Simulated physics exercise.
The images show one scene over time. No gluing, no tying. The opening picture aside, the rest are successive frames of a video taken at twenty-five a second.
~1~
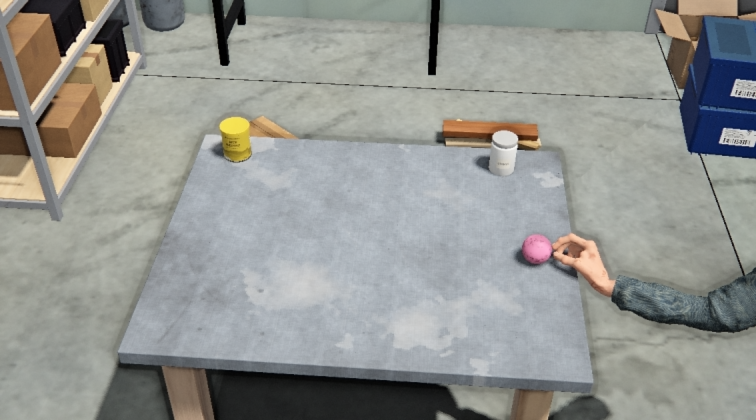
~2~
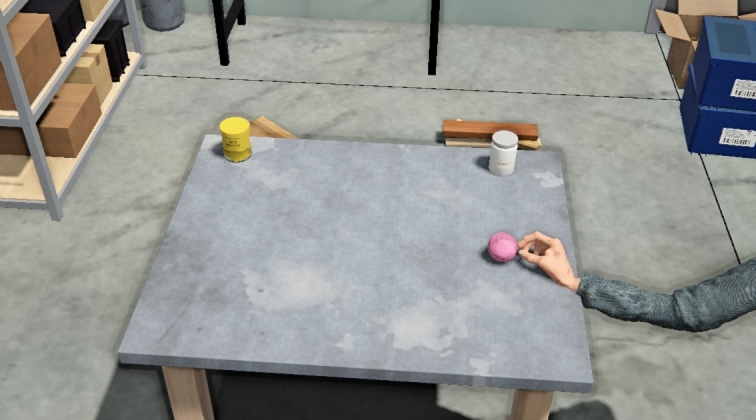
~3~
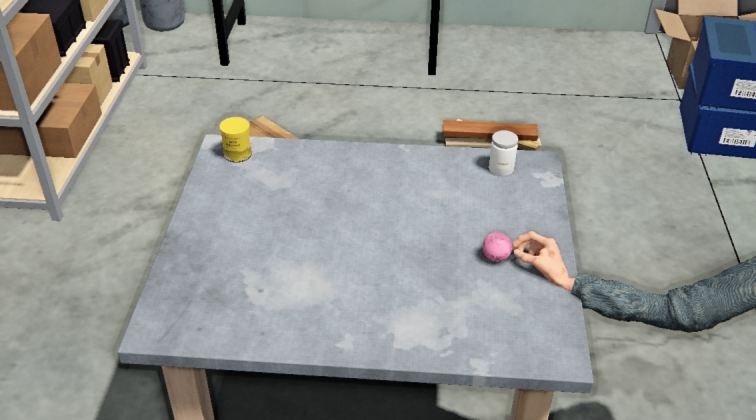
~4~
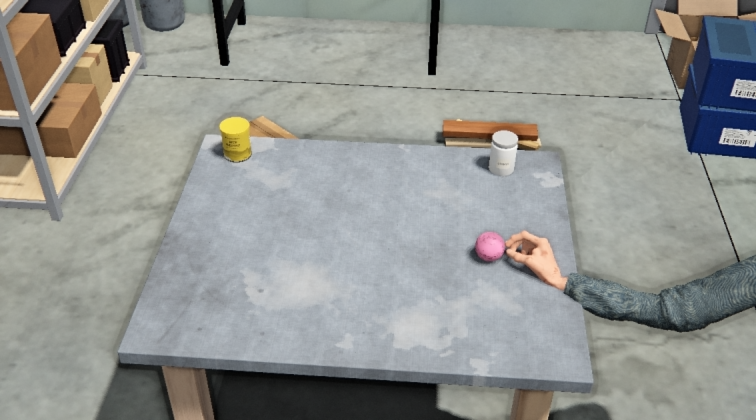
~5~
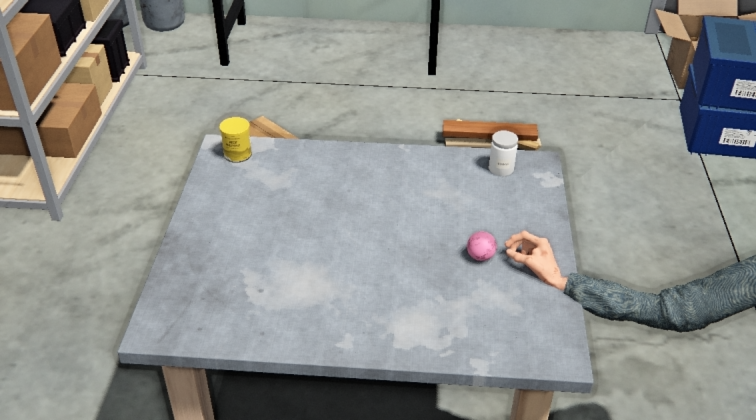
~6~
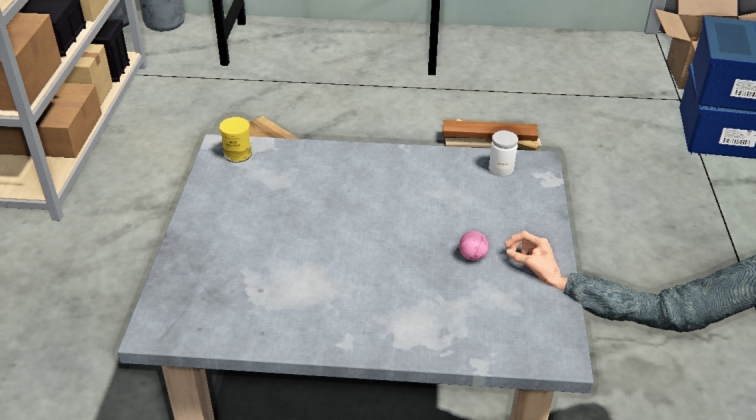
We see a hand at the right side of a gray table move a pink ball a short way left, then stay near the edge as the ball rolls slightly farther left, while the yellow and white containers remain still.
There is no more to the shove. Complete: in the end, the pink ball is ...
... on the table.
Then, 0.20 s after the last picture, pink ball rolled well along near (436, 244).
Then, 0.50 s after the last picture, pink ball rolled well along near (389, 241).
Then, 0.80 s after the last picture, pink ball rolled well along near (352, 239).
Then, 1.20 s after the last picture, pink ball rolled well along near (318, 237).
At rest, moved from the start, pink ball. Seen from the same camera at the end, pink ball near (301, 236).
